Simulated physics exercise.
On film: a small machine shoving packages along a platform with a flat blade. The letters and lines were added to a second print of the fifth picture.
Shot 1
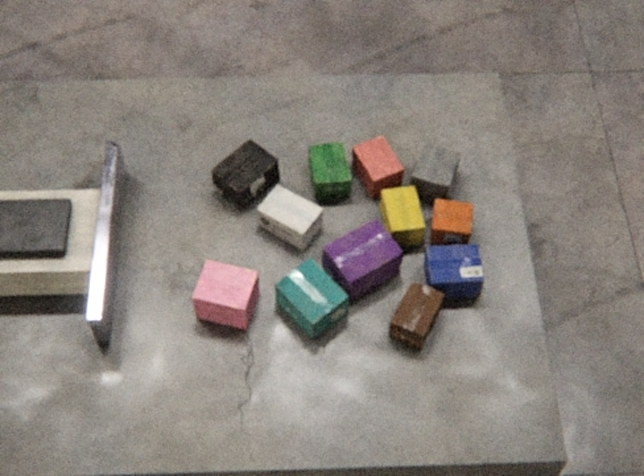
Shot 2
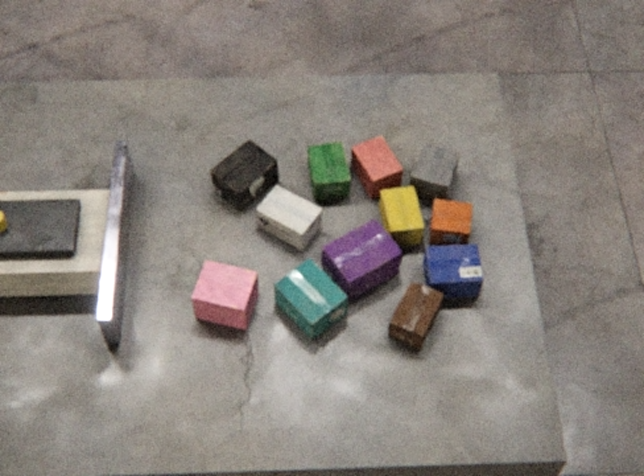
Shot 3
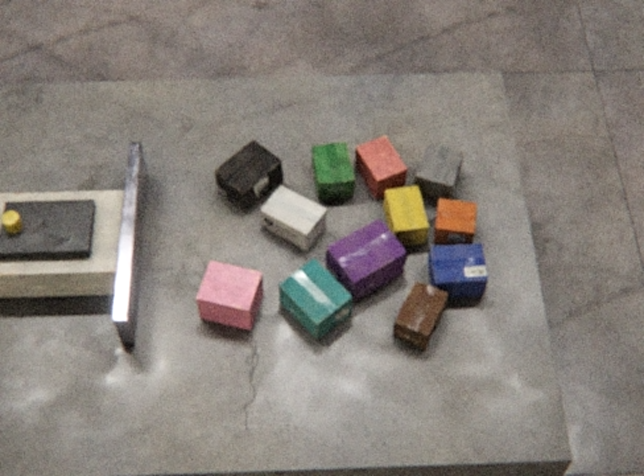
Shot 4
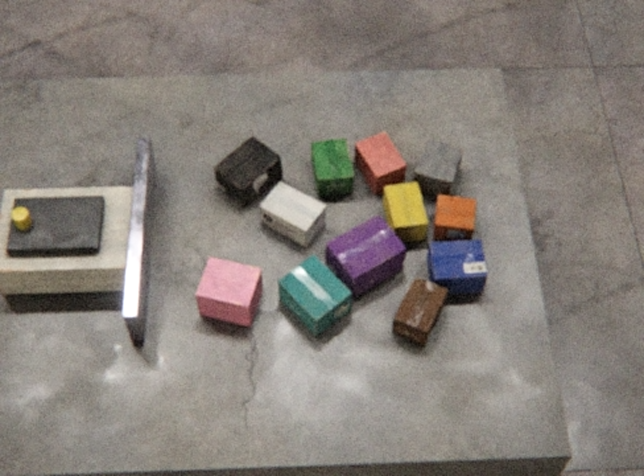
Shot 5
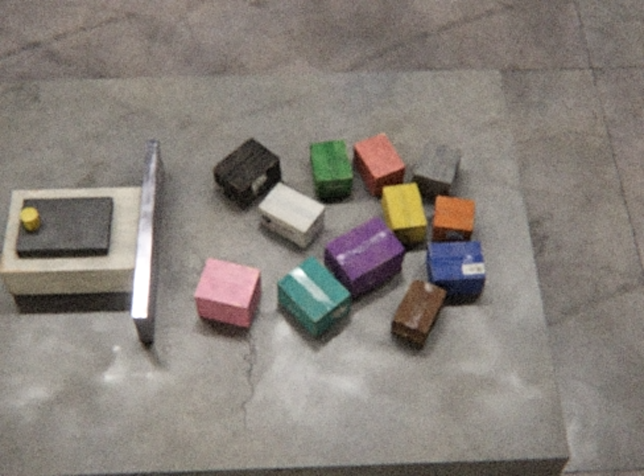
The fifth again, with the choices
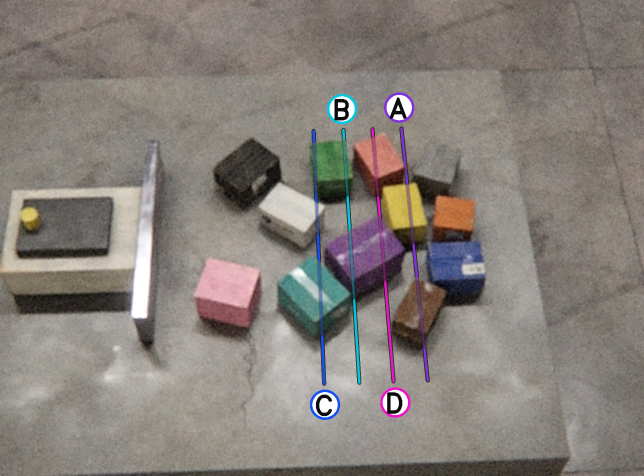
A small machine with a flat upright blade slid slowly to the right across a gray platform, edging closer to a cluster of colorful boxes, which stayed where they were, untouched.
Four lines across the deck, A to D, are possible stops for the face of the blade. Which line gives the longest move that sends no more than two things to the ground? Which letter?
At A, and not beyond.
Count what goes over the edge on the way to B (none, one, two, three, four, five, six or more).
The count is none.
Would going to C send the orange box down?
No.
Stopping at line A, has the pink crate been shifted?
Yes.
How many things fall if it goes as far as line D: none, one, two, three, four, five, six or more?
The count is none.
On the marked copy, A at (413, 244); B at (351, 246); C at (318, 247); D at (382, 245).
Taking A. A third of the way, robot (168, 222); black parcel (283, 167); turquoise box (340, 300).
Two thirds of the way, robot (265, 219); grey parcel (472, 167); blue parcel (476, 263).
When it is over, robot (339, 217); grey parcel over the edge; blue parcel over the edge; two fallen.
As for the rest, B is within the limit but short; C is within the limit but short; D is within the limit but short.
